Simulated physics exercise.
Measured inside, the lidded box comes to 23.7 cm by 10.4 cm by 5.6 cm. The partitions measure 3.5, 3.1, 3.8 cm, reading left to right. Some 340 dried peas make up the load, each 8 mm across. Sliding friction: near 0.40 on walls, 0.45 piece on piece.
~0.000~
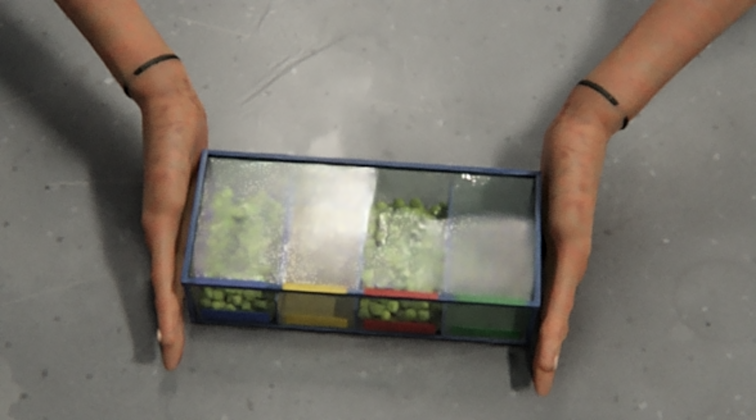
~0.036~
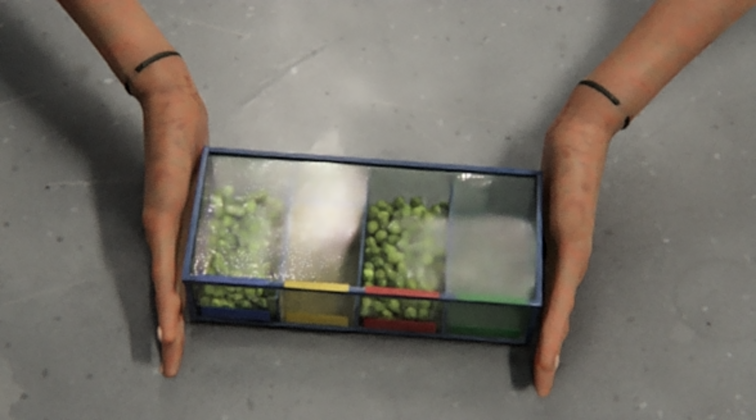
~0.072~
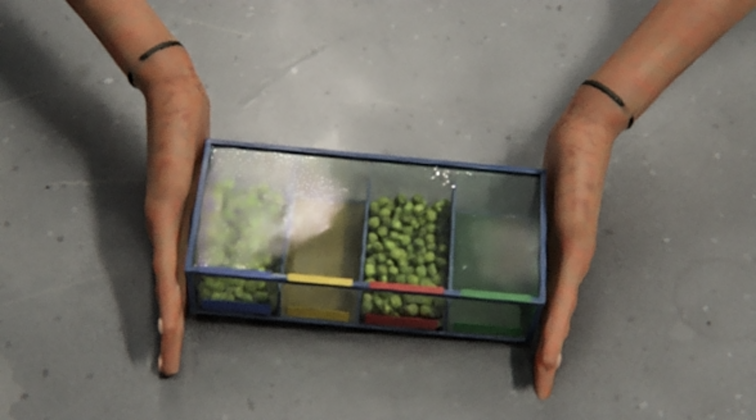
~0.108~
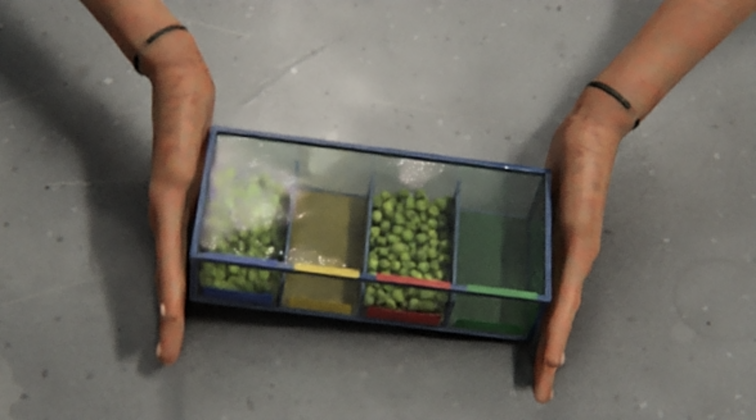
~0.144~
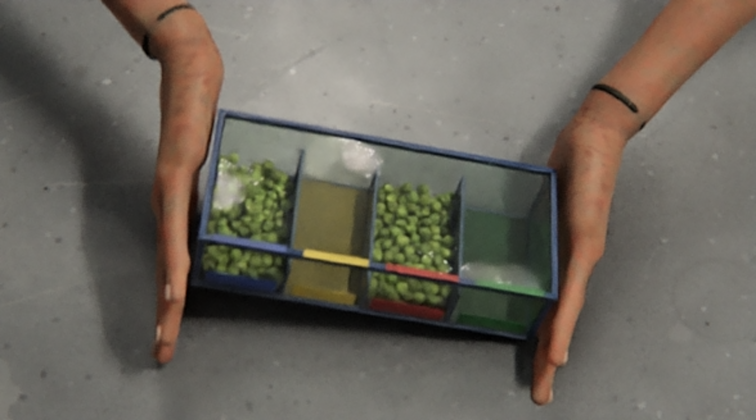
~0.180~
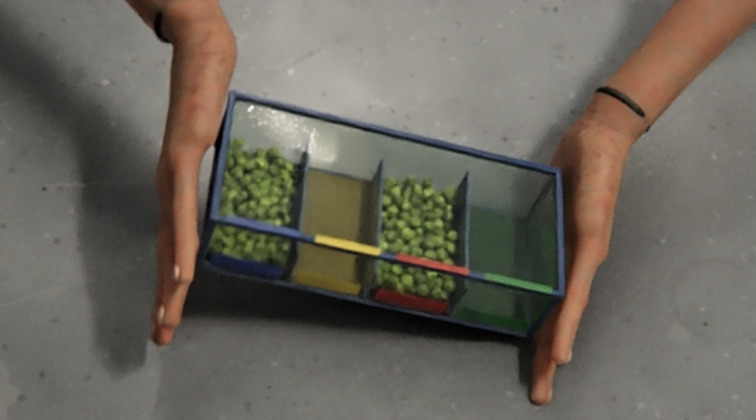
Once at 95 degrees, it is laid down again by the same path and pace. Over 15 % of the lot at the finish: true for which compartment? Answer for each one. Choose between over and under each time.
Red compartment: Over. Blue compartment: Under. Green compartment: Over. Yellow compartment: Under.
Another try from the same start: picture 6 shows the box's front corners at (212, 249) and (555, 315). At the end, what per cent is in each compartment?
That leaves red with 40 percent, blue with 15, green with 40 and yellow with 5 percent.
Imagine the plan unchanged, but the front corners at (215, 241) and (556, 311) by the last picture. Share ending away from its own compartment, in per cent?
I'd say close to 60 in a hundred.
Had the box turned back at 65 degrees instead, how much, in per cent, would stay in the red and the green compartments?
Result - red 55 percent, green 5 percent.
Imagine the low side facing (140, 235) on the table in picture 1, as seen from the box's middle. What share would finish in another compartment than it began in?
The share would be about 50 percent.
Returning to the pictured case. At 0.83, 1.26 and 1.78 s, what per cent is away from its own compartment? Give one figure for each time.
Around 15, then 60, then 60.
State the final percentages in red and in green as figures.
Red: 50; green: 35.
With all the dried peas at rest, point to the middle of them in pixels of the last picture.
In the last view, approximately (427, 242).
Then, at 0.83 s, tilt 95 degrees; red 50 %, blue 35 %, green 10 %, yellow 10 %.
After 1.26 s, tilt 42 degrees; red 50 %, blue 10 %, green 35 %, yellow 5 %.
After 1.78 s, tilt 0 degrees; red 50 %, blue 10 %, green 35 %, yellow 5 %.
By 2.4 s all is still; red 50 %, blue 10 %, green 35 %, yellow 5 %.
